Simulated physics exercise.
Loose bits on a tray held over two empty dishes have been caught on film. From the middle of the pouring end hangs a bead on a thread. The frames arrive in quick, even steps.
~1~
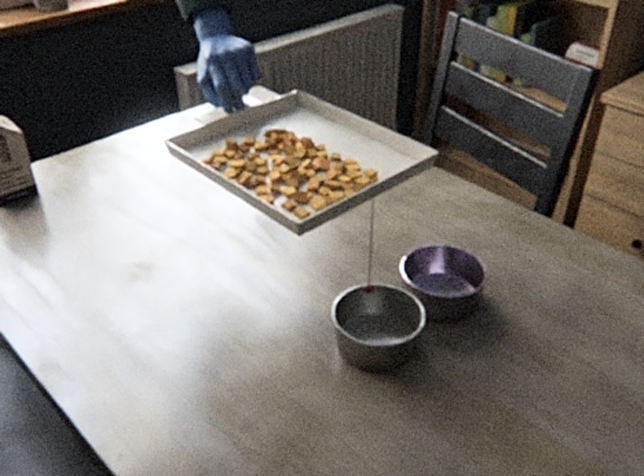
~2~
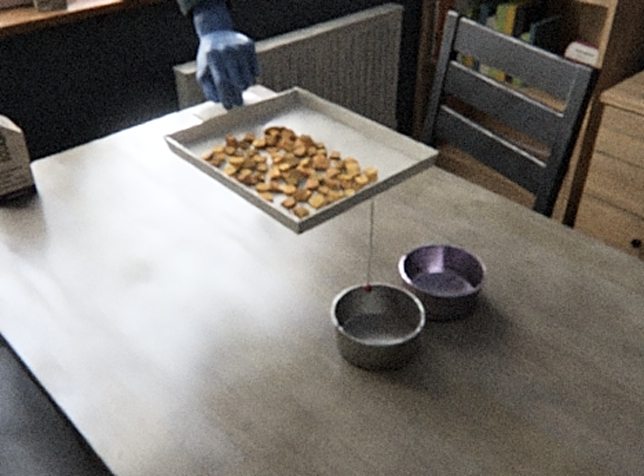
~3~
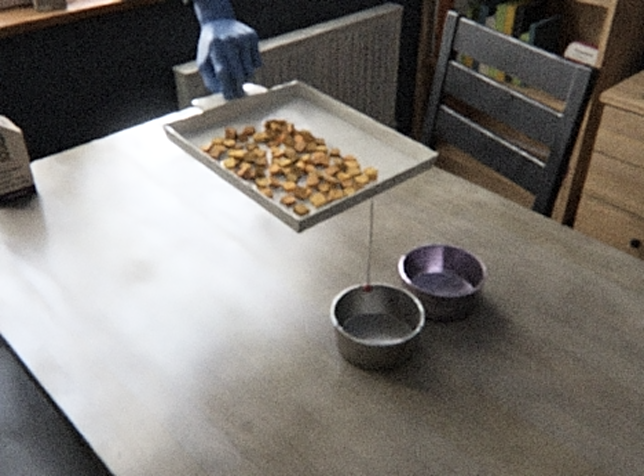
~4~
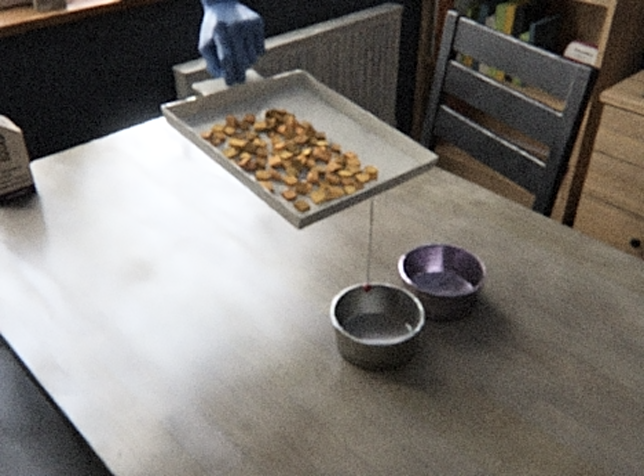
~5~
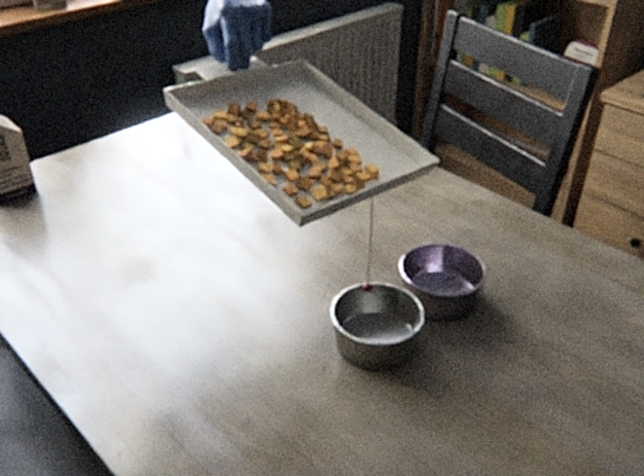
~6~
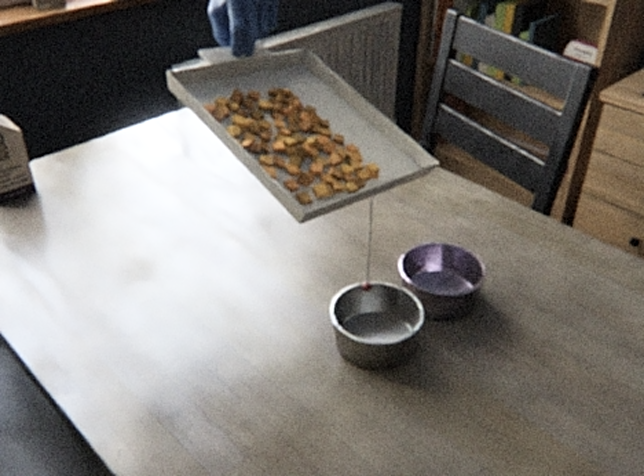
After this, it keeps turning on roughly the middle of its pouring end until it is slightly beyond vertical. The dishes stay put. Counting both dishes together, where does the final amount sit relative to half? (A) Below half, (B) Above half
B.
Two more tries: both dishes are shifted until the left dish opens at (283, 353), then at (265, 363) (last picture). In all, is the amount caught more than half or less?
At place one the minor share; at place two the minor share.
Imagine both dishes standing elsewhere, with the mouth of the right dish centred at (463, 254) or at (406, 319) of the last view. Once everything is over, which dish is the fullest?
Result, try one: The dish further left; try two: The dish further right.
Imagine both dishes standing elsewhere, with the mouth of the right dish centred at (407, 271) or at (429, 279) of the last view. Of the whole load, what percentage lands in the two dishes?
Roughly 70% on the first try and 80% on the second.
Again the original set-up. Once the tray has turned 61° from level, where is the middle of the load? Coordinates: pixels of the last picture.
Look about (381, 157) in the last picture.
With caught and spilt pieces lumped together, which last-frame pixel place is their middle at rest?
Once nothing moves, the middle sits near (431, 292).
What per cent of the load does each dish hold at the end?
So the left dish gets 10 % of the load, while the right one gets 70 %.
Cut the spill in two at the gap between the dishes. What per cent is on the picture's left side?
30 in a hundred, roughly.
Soon, tray tipped steeply; all on the tray.
A while on, tray tipped right over; about two thirds on the tray; a small part in the left dish; about a quarter in the right dish; a stray few outside both; a small part in the air.
Towards the end, tray tipped past a quarter turn; a small part in the left dish; about two thirds in the right dish; a small part outside both.
Finally, tray tipped past a quarter turn; a small part in the left dish; about two thirds in the right dish; a small part outside both.
